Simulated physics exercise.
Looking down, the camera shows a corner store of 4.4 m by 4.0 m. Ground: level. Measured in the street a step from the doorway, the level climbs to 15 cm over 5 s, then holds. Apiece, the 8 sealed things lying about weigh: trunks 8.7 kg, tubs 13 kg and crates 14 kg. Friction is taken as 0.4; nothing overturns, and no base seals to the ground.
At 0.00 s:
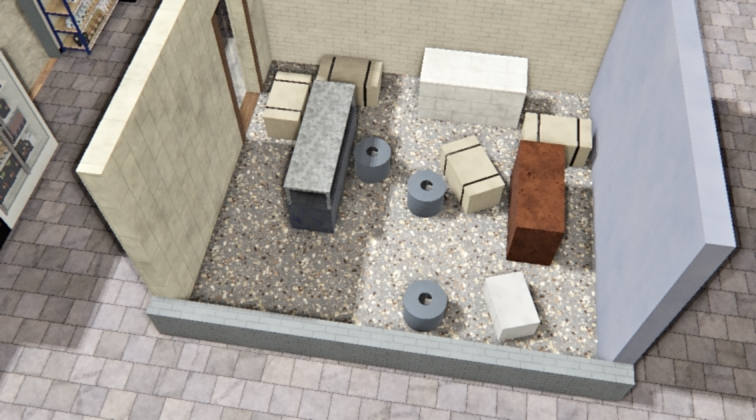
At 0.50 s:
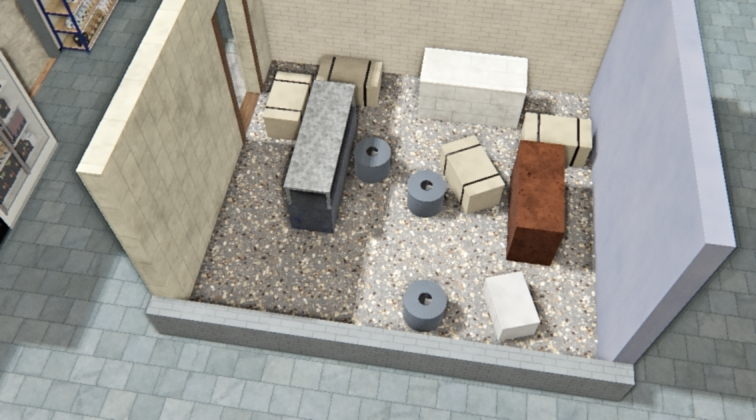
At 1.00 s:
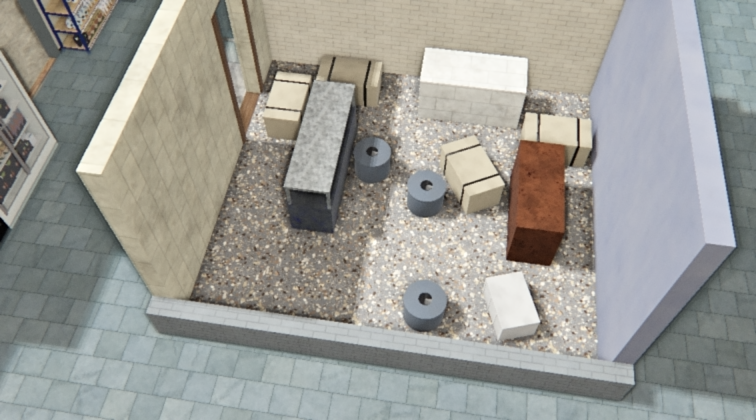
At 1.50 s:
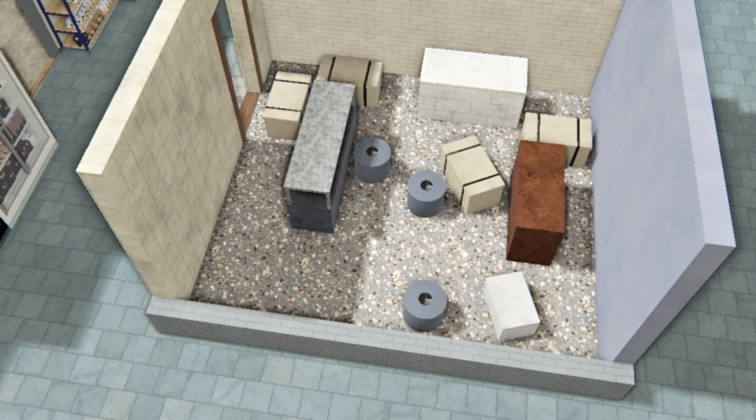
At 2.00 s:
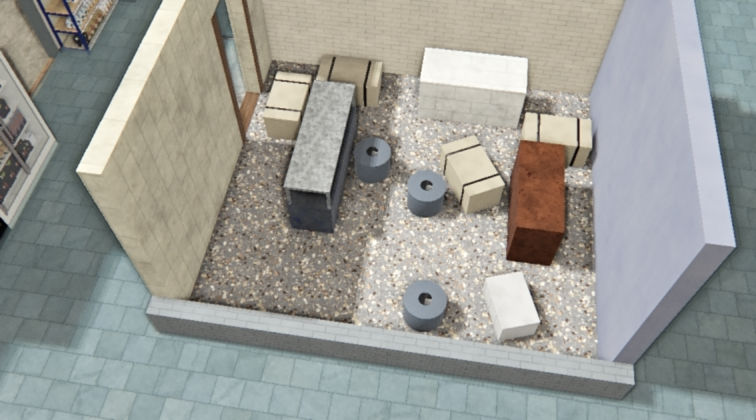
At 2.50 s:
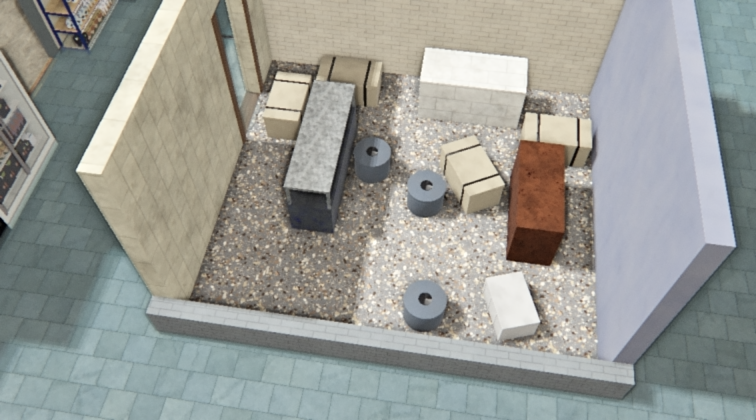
In this clip, a high view shows a walled room with a pebbled floor holding crates, blocks and three grey round tubs; the paving outside turns from grey-brown to blue-green, while the objects inside stay still.
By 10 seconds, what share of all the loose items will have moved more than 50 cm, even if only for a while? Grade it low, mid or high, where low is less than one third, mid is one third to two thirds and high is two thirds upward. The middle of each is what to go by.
Grade: Low.
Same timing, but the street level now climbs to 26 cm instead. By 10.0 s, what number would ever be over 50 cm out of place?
3.
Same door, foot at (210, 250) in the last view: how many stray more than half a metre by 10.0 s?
0.
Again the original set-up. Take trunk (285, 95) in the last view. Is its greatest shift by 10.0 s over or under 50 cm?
Result: Exceeded.
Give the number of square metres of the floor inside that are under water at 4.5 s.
Wet: Near 2.5 m2.
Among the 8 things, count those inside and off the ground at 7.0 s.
My tally comes to 2.
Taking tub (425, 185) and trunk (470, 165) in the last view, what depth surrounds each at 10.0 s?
About 2 and 3 cm.
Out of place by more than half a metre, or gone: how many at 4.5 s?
0.
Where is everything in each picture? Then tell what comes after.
In the first frame, a trunk at (472, 165) rests on the ground; a trunk at (349, 71), on the bottom; water covers 0.0 m2; 0 of 8 have shifted.
In the second frame, a trunk at (472, 165), on the bottom; a trunk at (349, 71) rests on the ground; 0.0 m2 under water; 0 of 8 have shifted.
In the third frame, a trunk at (472, 165) rests on the ground; a trunk at (349, 71) rests on the ground; water covers 0.0 m2; 0 of 8 have shifted.
In the fourth frame, a trunk at (472, 165), on the bottom; a trunk at (349, 71) rests on the ground; 0.0 m2 under water; 0 of 8 have shifted.
In the fifth frame, a trunk at (472, 165) rests on the ground; a trunk at (349, 71) rests on the ground; water covers 0.0 m2; 0 of 8 have shifted.
In the sixth frame, a trunk at (472, 165), on the bottom; a trunk at (349, 71), on the bottom; 0.0 m2 under water; 0 of 8 have shifted.
After 3.5 s 0 of 8 are over 50 cm from their spots; 0 afloat.
After 4.5 s 0 of 8 are over 50 cm from their spots; 1 afloat.
After 7.0 s 2 of 8 are over 50 cm from their spots; 2 afloat.
After 10.0 s 2 of 8 are over 50 cm from their spots, and 2 have been at some point; 4 afloat.
